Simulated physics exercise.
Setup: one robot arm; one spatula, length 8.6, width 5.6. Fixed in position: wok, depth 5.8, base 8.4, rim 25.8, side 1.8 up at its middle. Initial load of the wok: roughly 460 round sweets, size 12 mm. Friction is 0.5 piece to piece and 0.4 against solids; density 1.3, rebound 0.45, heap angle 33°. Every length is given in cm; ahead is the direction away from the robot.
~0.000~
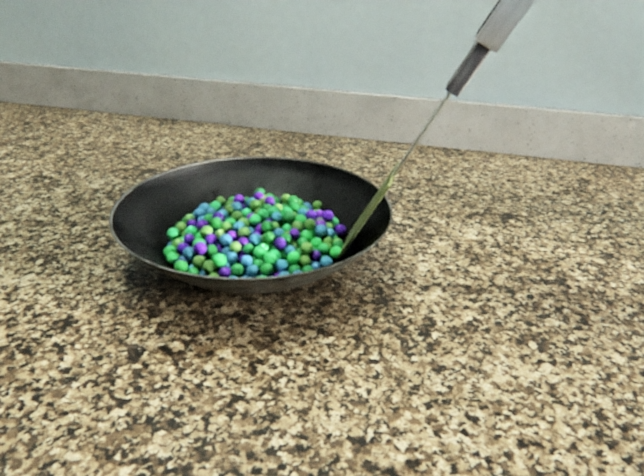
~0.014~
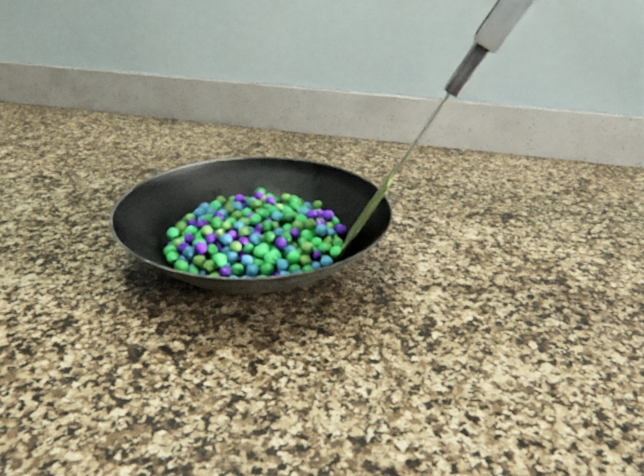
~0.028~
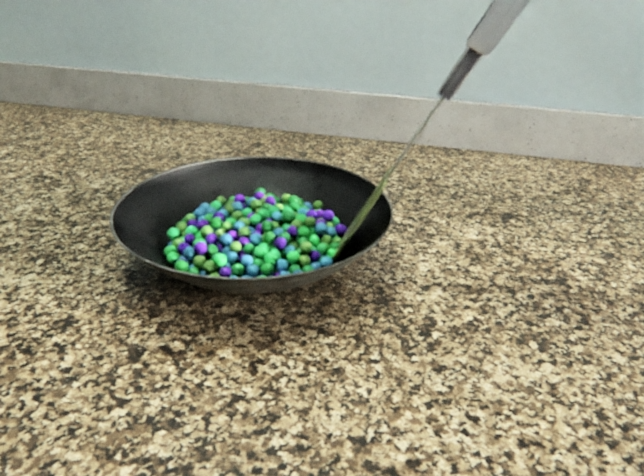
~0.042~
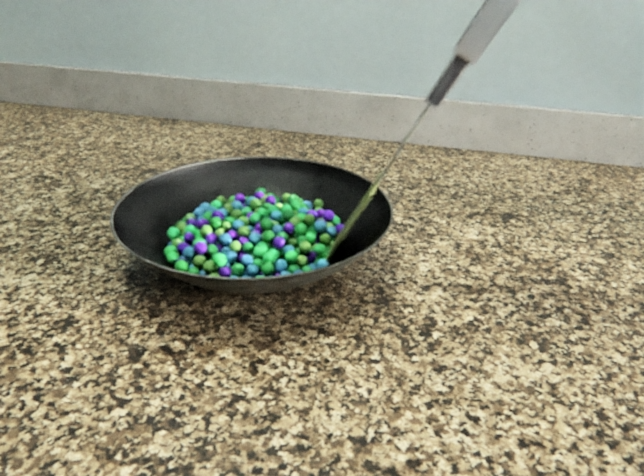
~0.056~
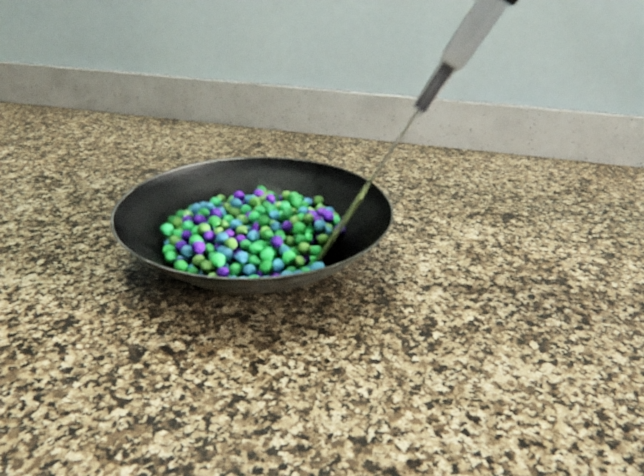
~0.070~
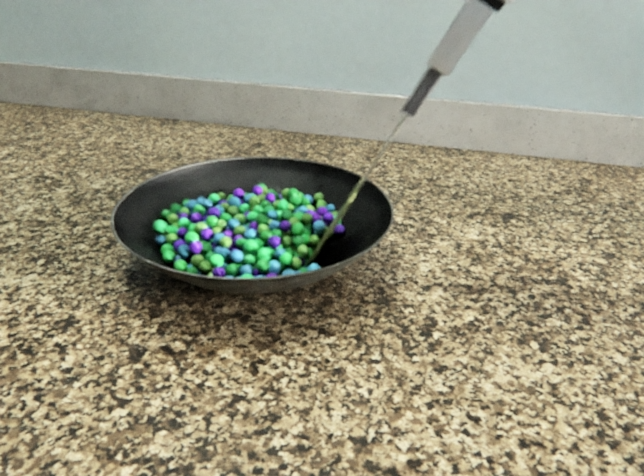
The video shows a spatula held by a robot arm resting at the right side of a dark wok of green, purple and blue round sweets, then moving left through the wok, pushing some of the sweets slightly leftward.
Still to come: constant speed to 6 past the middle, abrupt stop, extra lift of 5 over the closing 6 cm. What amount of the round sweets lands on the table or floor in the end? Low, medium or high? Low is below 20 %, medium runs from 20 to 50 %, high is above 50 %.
The share is low, below 20 %.
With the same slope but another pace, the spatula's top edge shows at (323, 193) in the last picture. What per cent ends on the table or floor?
Near 20 in a hundred.
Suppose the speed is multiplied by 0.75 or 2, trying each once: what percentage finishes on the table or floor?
Roughly 0 per cent on the first try and 25 per cent on the second.
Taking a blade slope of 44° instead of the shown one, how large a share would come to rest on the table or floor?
10 %.
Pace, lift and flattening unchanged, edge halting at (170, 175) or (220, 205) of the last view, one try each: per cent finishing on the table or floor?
Some 25 and 0 per cent.
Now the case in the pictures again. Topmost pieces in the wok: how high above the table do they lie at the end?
Some 6.5 cm.
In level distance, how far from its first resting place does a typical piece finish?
4 cm.
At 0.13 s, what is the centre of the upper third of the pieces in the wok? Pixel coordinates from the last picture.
Roughly at pixel (220, 218).
After 0.13 s, sloping 62°, highest piece 6 above the table; 465 in the wok.
After 0.19 s, sloping 62°, highest piece 8 above the table; 465 in the wok.
After 0.42 s, sloping 62°, highest piece 7 above the table; 430 in the wok, 31 on the table or floor, 4 on the blade or in flight.
After 1.47 s, sloping 62°, highest piece 6 above the table; 429 in the wok, 36 on the table or floor.
At rest, 429 in the wok, 36 on the table or floor. That is 8 % on the table or floor.
